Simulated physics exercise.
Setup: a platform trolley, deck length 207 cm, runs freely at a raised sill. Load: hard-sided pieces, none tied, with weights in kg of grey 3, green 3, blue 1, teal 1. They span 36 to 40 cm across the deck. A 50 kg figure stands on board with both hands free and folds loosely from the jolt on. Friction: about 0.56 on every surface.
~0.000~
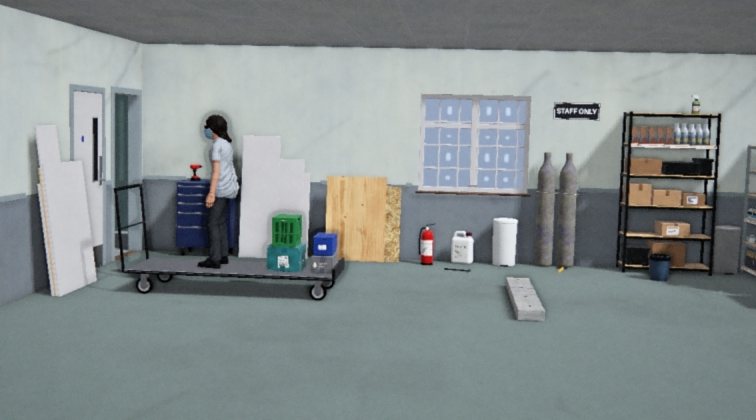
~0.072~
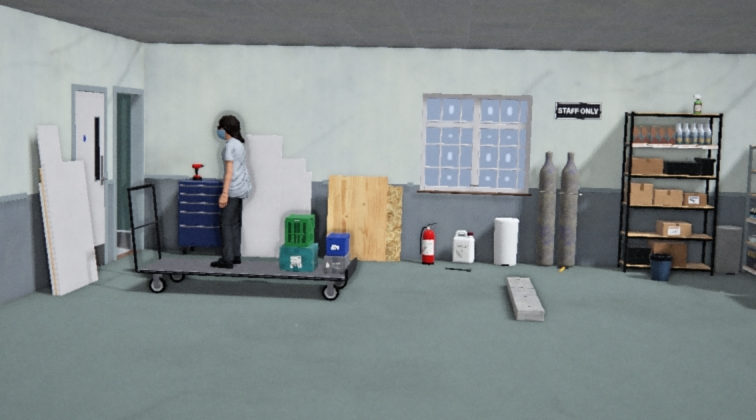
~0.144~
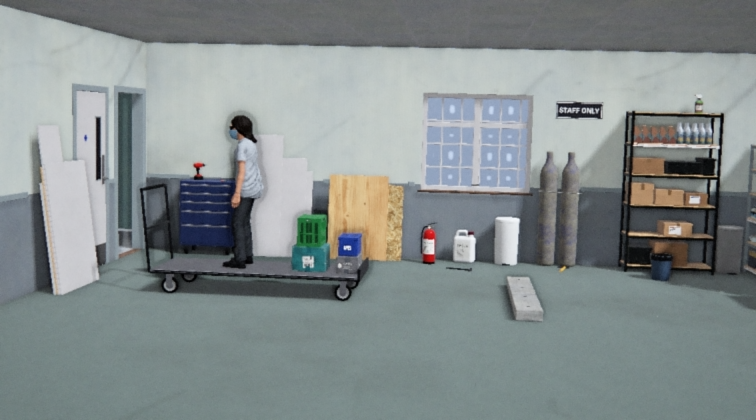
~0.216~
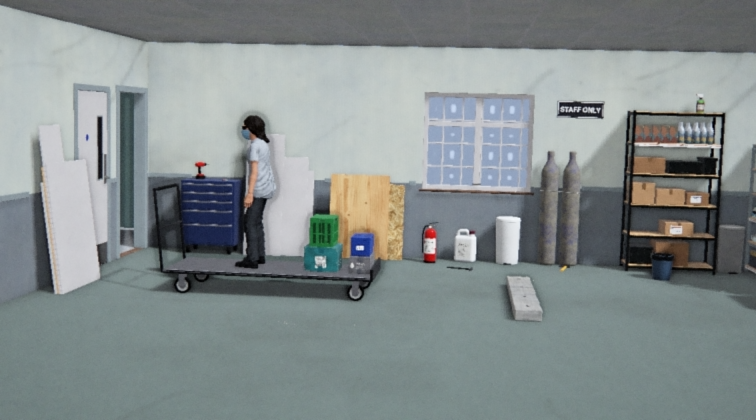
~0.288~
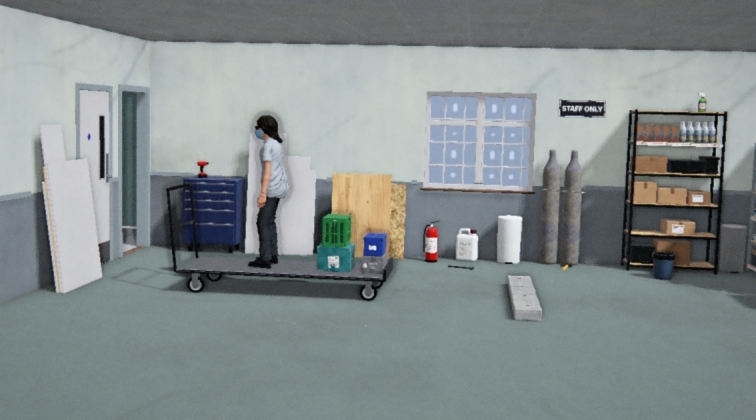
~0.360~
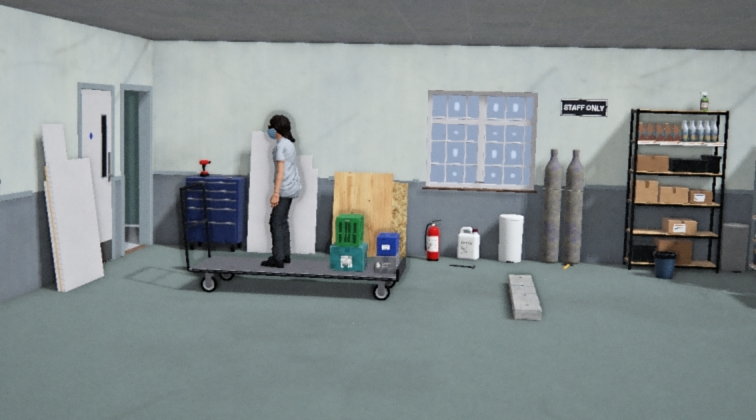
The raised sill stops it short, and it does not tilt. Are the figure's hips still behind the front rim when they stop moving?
Yes, they stay over the deck.
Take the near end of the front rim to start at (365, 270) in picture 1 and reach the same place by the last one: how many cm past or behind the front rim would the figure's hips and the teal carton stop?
Rest points: Hips at 80 cm behind, teal at 40 cm behind.
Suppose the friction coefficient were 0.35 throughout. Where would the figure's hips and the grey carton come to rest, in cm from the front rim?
Then hips 20 behind, grey 10 behind.
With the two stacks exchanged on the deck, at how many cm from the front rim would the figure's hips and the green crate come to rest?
I'd say the hips settle 50 behind while green goes 60 past.
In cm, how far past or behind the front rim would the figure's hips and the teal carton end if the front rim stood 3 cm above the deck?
The hips would stop 50 cm behind the front rim, and the teal item 40 cm behind it.
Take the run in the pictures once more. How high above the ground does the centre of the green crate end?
Its centre ends some 30 cm up.
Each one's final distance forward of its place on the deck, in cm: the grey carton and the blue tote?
Approximate forward shift in cm: Grey near 0, blue near 50.
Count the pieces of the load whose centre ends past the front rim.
I make the total 2.
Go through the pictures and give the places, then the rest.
The first picture shows hips (224, 187), green crate (287, 230), rim corner (333, 277); 181 cm still to roll.
The second picture shows hips (237, 187), green crate (300, 230), rim corner (346, 278); 169 cm still to roll.
The third picture shows hips (249, 187), green crate (312, 231), rim corner (359, 278); 156 cm still to roll.
The fourth picture shows hips (261, 187), green crate (324, 231), rim corner (371, 278); 144 cm still to roll.
The fifth picture shows hips (274, 187), green crate (337, 230), rim corner (384, 278); 131 cm still to roll.
The sixth picture shows hips (287, 186), green crate (350, 230), rim corner (397, 278); 119 cm still to roll. Speed about 1.7 m/s.
Impact comes at 1.04 s.
After 1.59 s the figure's hips are 42 cm behind the rim, near (480, 238) in the last picture's view.
After 2.04 s the figure's hips are 44 cm behind the rim, near (478, 238) in the last picture's view.
When all is still (3.5 s), past the rim, green crate and blue tote; behind it, grey carton, teal carton and the figure's hips.
